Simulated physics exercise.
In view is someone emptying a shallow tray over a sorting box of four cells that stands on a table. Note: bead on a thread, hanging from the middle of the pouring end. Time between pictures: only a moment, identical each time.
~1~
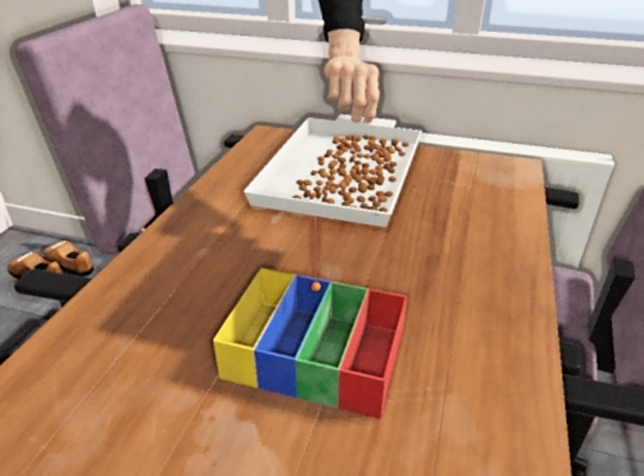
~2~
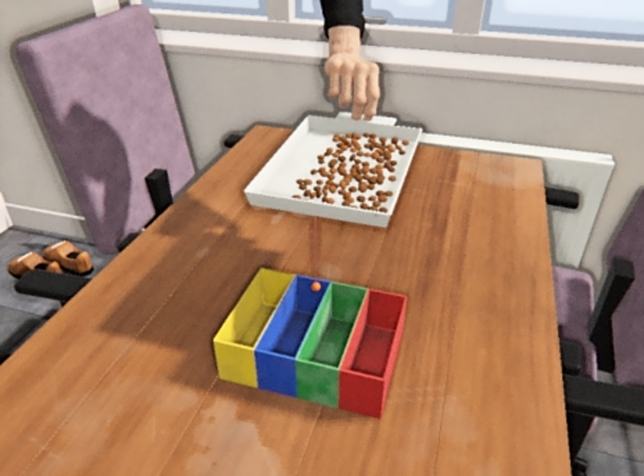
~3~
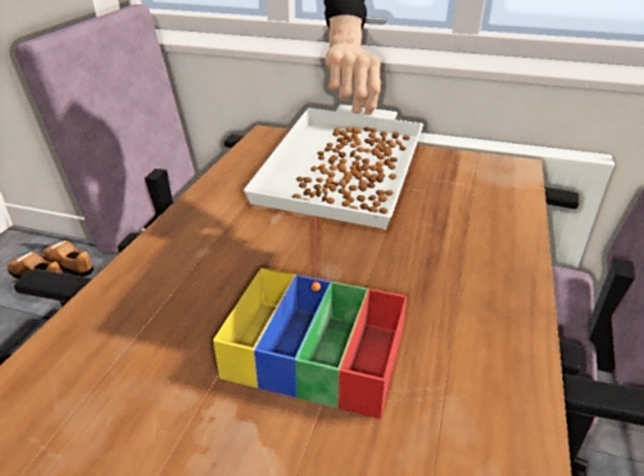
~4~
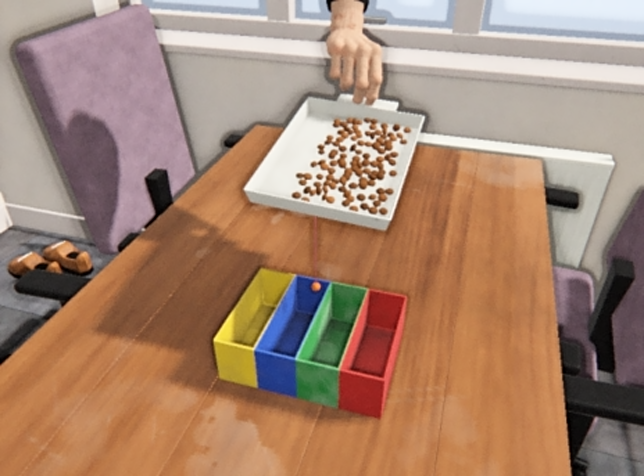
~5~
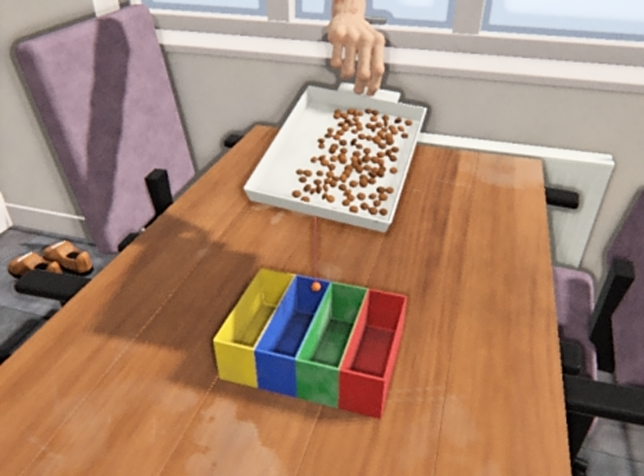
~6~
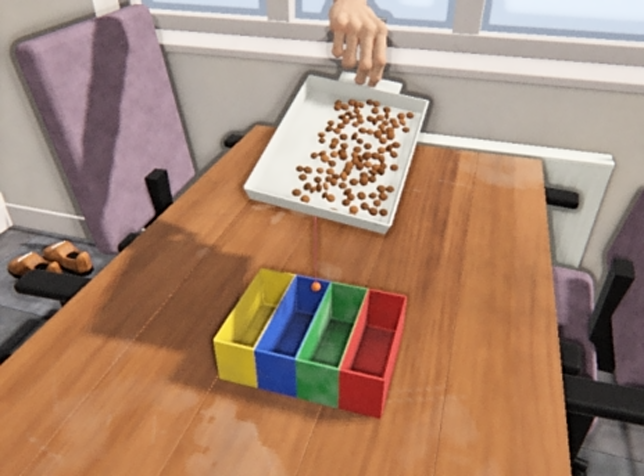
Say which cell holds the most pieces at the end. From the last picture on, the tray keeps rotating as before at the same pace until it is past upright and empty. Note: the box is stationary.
At the end the red cell holds the most.
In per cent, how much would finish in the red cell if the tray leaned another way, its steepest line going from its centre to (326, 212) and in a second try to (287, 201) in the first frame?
Respectively 30 and 0 in a hundred.
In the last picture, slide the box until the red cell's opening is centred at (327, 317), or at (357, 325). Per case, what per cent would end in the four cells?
10 %, 70 %.
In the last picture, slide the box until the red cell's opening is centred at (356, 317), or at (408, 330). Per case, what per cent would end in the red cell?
60 %, then 20 %.
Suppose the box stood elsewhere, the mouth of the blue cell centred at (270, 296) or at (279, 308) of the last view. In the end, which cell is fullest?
In turn: The cell in red; the red cell.
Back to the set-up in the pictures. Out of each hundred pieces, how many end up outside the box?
Roughly 0 in a hundred.
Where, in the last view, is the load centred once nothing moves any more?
(371, 358).
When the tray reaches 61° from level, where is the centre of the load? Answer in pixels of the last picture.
The load is centred near (366, 193).
Just after the last frame, tray tipped steeply; almost all on the tray; just a few falling or outside the box.
A moment on, tray tipped past a quarter turn; roughly a third on the tray; roughly half in the red cell; about a tenth in the green cell; about a tenth falling or outside the box.
Further on, tray tipped past a quarter turn; the larger part in the red cell; roughly a quarter in the green cell; just a few falling or outside the box.
When it is over, tray tipped past a quarter turn; the larger part in the red cell; roughly a quarter in the green cell; not one in the blue cell; not one in the yellow cell; just a few outside the box.
